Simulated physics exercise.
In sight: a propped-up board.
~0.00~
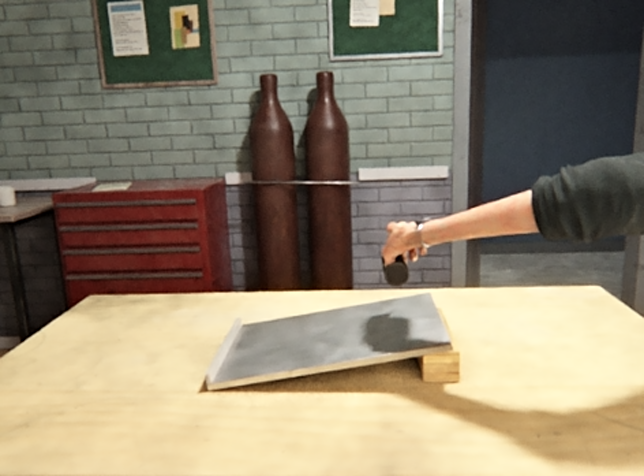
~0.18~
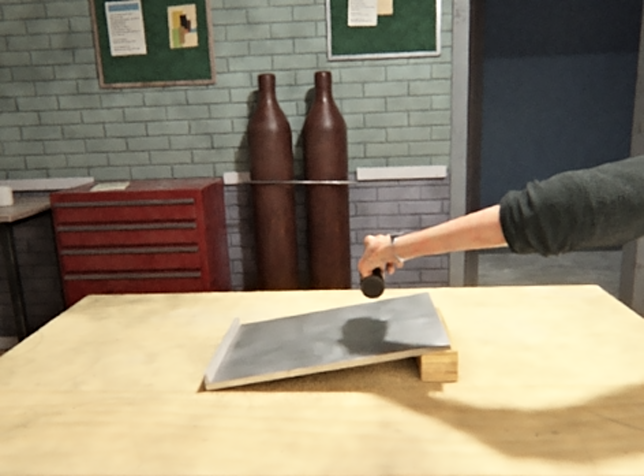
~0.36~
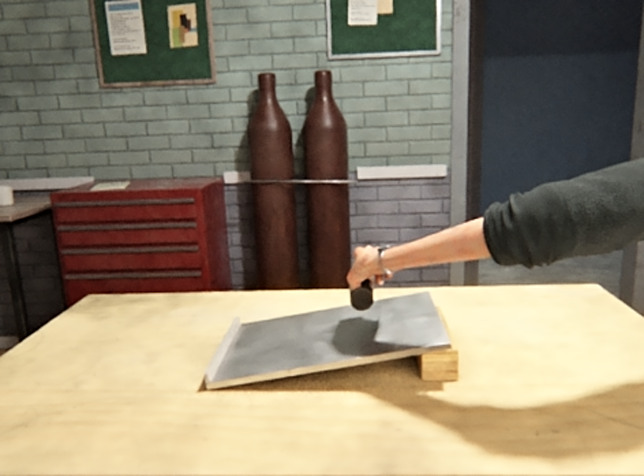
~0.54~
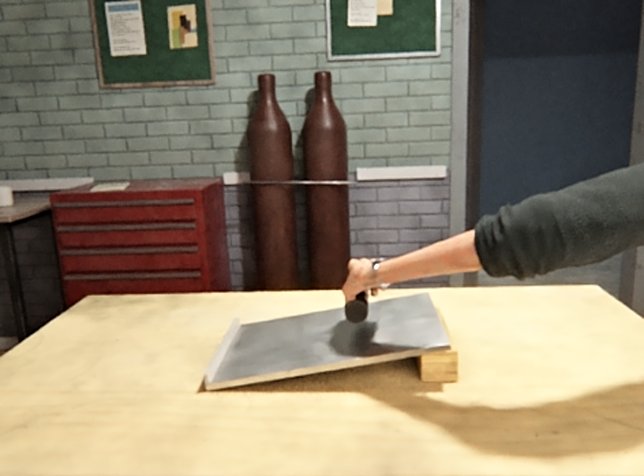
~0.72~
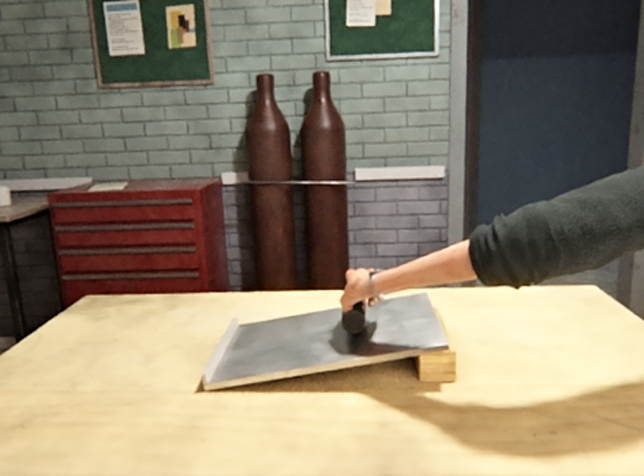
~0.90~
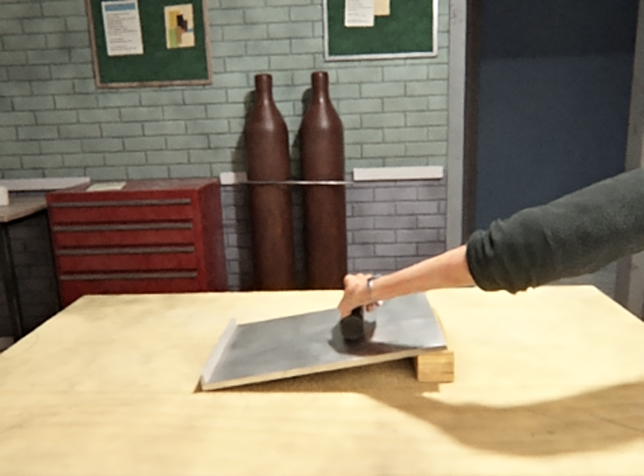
A hand holding a small black shaker came in from the right, moved left and down over a gray board propped on a wooden block, and set the shaker on the sloped surface, keeping hold of it.
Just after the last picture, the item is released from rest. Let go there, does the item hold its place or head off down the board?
My guess is it heads down the slope.
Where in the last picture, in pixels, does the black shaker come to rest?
At about (231, 338).
Around 1.50 s, black shaker displaced well along near (301, 326).
Around 1.70 s, black shaker displaced well along near (253, 334).
Finally (2.2 s), moved from the start, black shaker. Final places as the last picture's camera would see them, black shaker near (232, 338). The black shaker slides or rolls down.
